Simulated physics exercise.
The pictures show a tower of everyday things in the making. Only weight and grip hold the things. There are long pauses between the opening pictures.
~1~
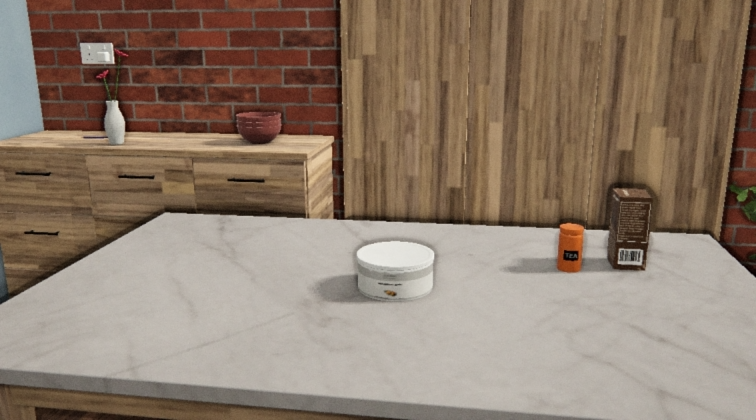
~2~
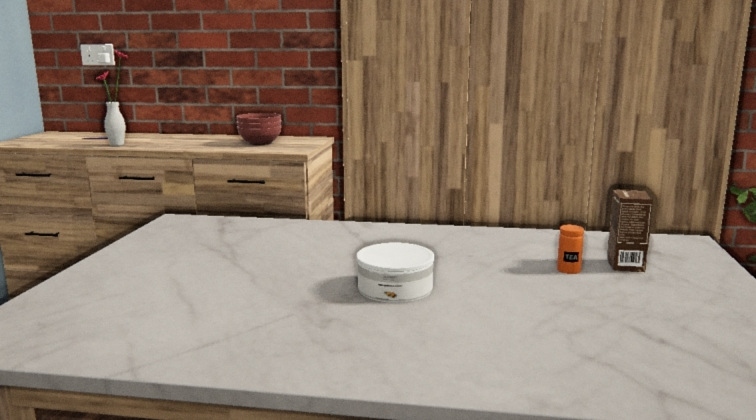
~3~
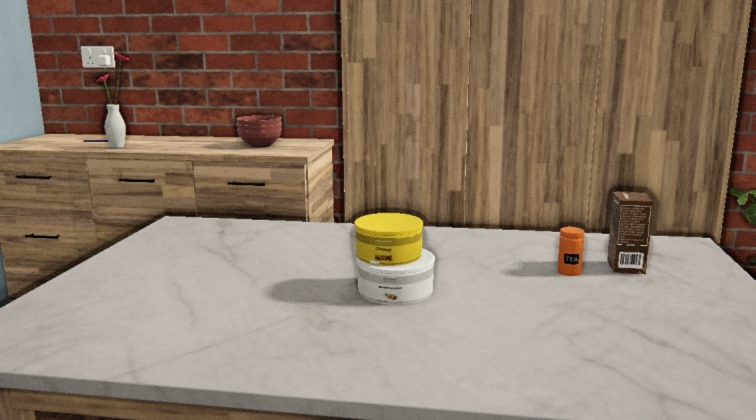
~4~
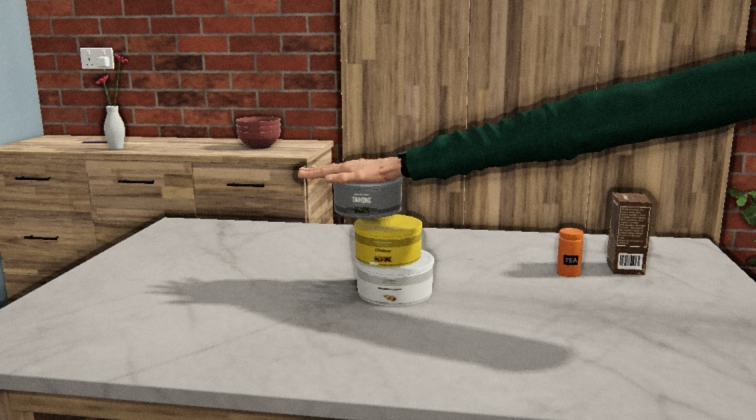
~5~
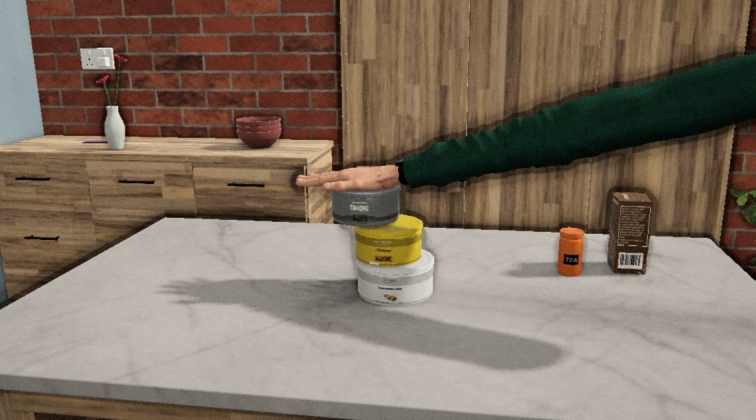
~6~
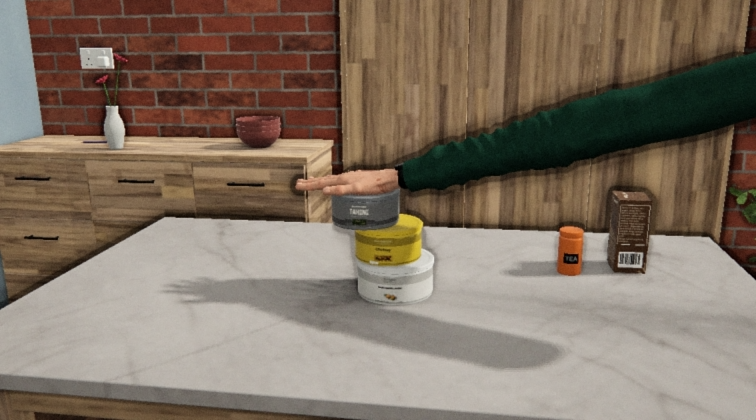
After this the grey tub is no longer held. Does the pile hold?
Outcome: The pile holds.
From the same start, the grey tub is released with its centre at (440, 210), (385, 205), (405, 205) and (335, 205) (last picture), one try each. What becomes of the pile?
First, it loses its balance; second, it stays up; third, it holds; fourth, it gives way.
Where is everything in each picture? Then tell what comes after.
In the first frame, the last thing is not in view yet; orange shaker (570, 248).
In the second frame, the last thing is not in view yet; brown carton (629, 230).
In the third frame, the last thing is not in view yet; orange shaker (571, 251).
In the fourth frame, coming down; grey tub (368, 194); brown carton (628, 233).
In the fifth frame, coming down; grey tub (366, 202); orange shaker (570, 252).
In the sixth frame, in place under the hand; grey tub (365, 206); brown carton (629, 232).
Then, 0.50 s on from there, no change.
Then, 1.30 s on from there, grey tub resting near (365, 206).
In the end, all 5 unmoved. At the end, from the last picture's camera, grey tub near (365, 206). The pile keeps its balance.
